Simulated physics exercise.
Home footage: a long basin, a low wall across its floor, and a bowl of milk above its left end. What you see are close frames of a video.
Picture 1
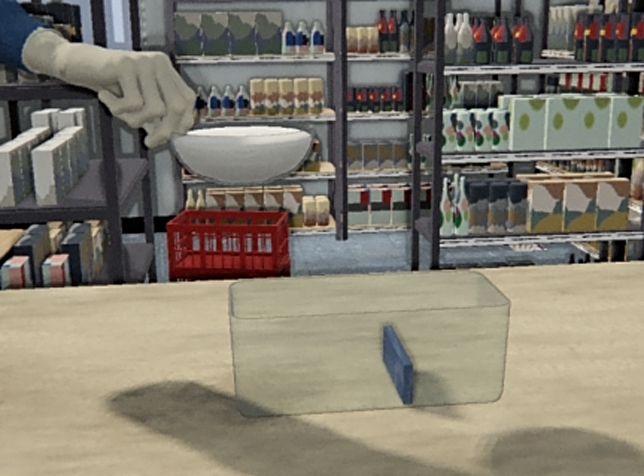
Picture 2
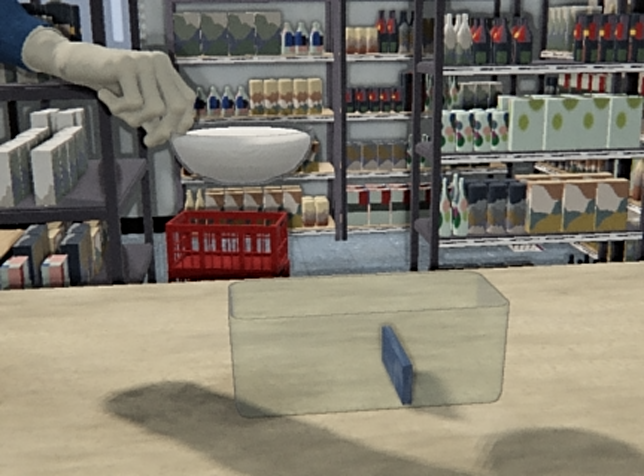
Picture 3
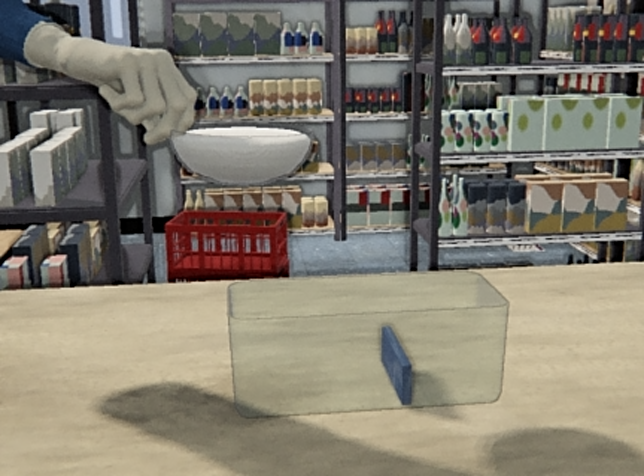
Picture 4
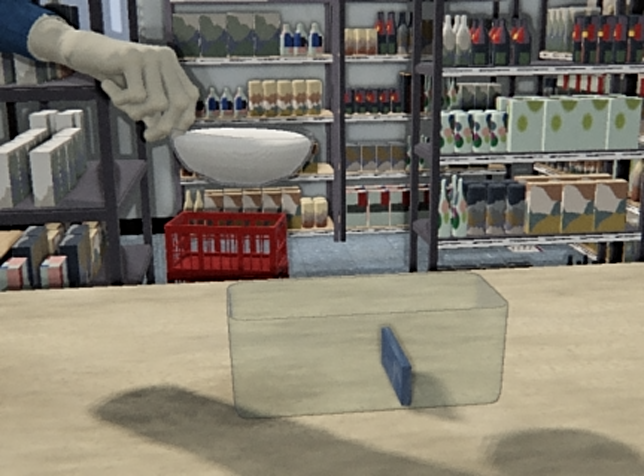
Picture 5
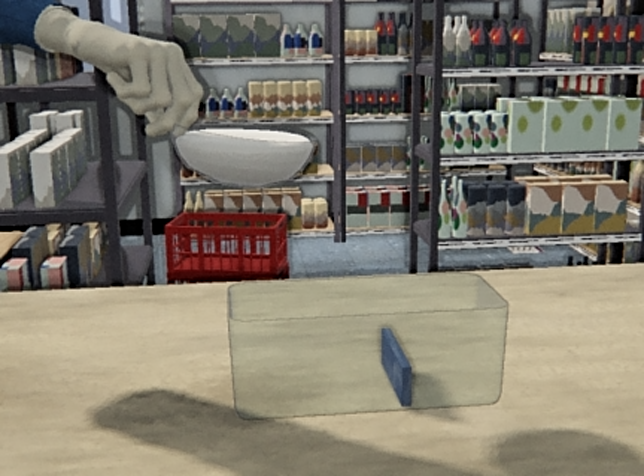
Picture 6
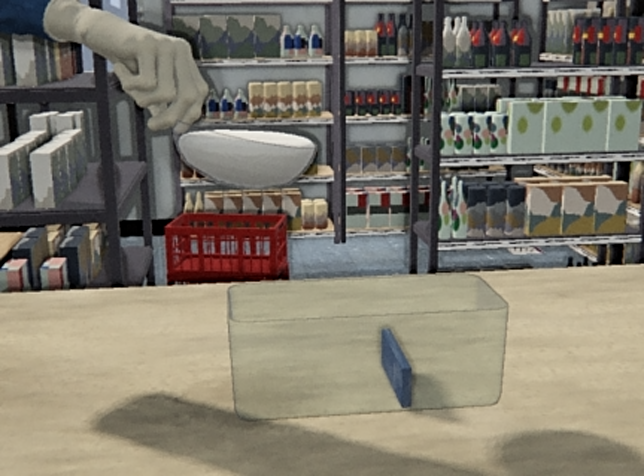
In a shop aisle, a pale hand slowly tilting a white bowl rightward above a clear basin with a low blue divider.
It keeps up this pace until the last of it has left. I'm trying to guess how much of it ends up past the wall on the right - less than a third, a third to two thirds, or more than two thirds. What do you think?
Beneath one third.
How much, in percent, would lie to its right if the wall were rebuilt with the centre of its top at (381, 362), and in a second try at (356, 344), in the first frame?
Near 45 % and 70 %.
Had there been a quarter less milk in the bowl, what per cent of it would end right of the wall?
Estimate: Around 5 per cent.
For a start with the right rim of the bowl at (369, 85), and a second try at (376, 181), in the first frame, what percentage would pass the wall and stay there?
Start one gives some 75 %, start two some 75 %.
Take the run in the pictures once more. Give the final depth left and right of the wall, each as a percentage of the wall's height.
40 per cent for the left part, 10 for the right.
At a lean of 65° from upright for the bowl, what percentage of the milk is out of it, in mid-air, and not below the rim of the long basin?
Near 50 in a hundred.
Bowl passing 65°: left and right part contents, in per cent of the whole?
The left part 20 per cent, the right part 0.
A moment on, the bowl is tipped part way and 29 per cent is still to pour, 21 is left of the wall and 2 right of it.
Next, the bowl is tipped on its side and 1 per cent is still to pour, 76 is left of the wall and 15 right of it.
Then the bowl is tipped on its side and 0 per cent is still to pour, 82 is left of the wall and 15 right of it.
Later the bowl is tipped on its side and 0 per cent is still to pour, 82 is left of the wall and 16 right of it.
Finally, 82 per cent lies left of the wall, 16 right of it and 2 outside.
